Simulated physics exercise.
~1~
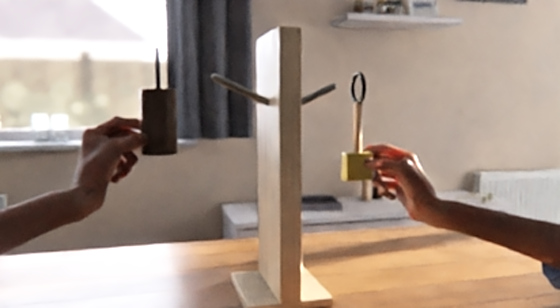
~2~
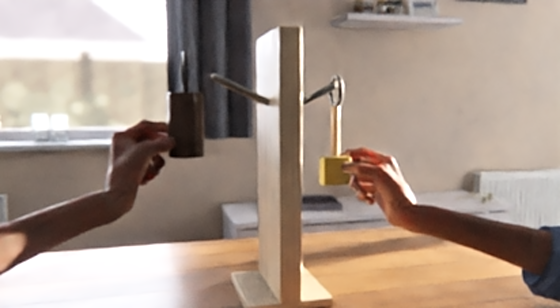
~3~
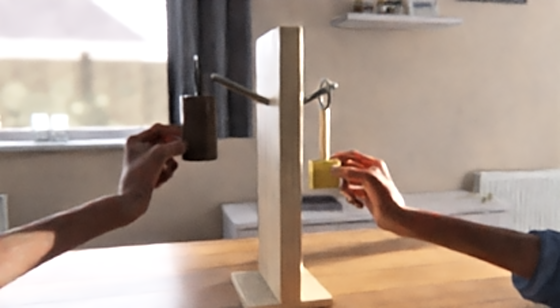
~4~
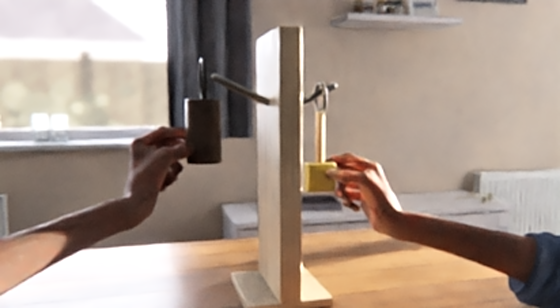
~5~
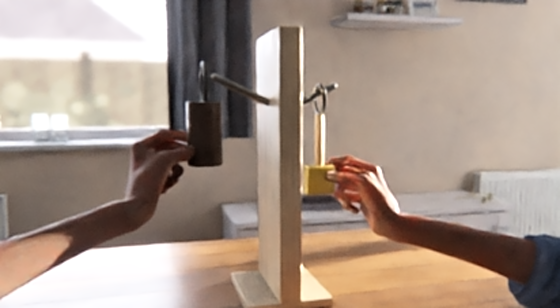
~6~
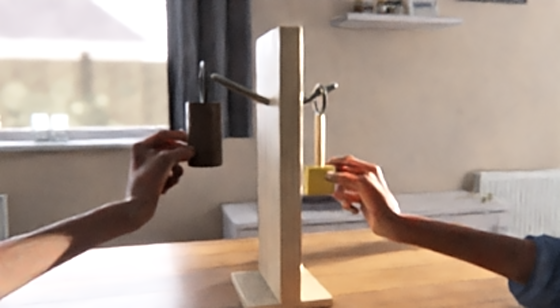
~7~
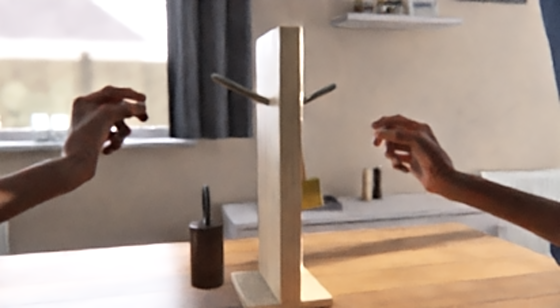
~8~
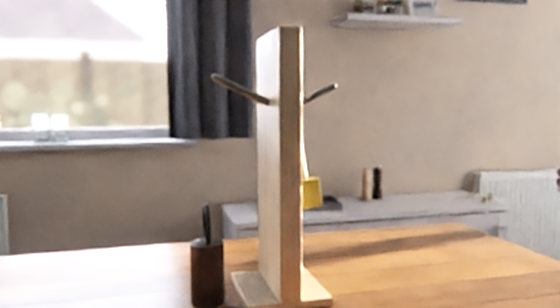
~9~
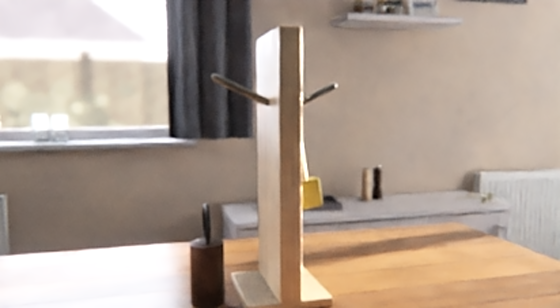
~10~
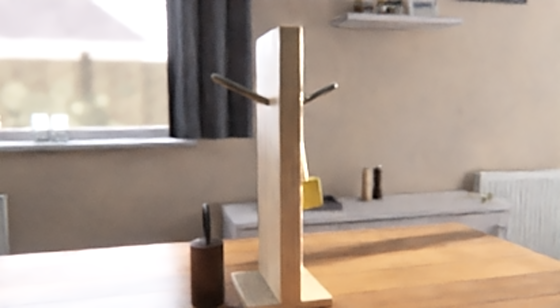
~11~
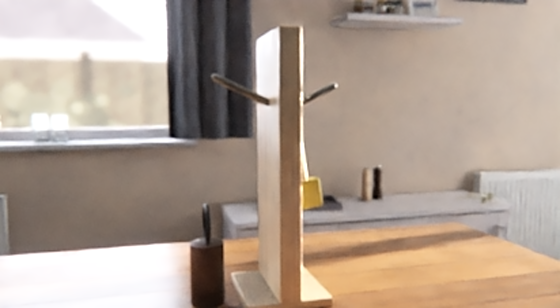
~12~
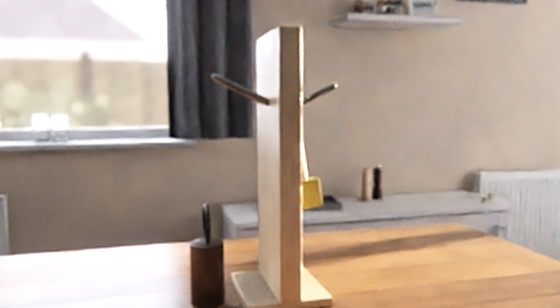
A dark brown block-like object and a yellow-ended item are brought by two hands toward pegs on either side of a wooden stand, then released; the brown one drops to the table, while the yellow one ends up hanging lower, partly hidden behind the stand.
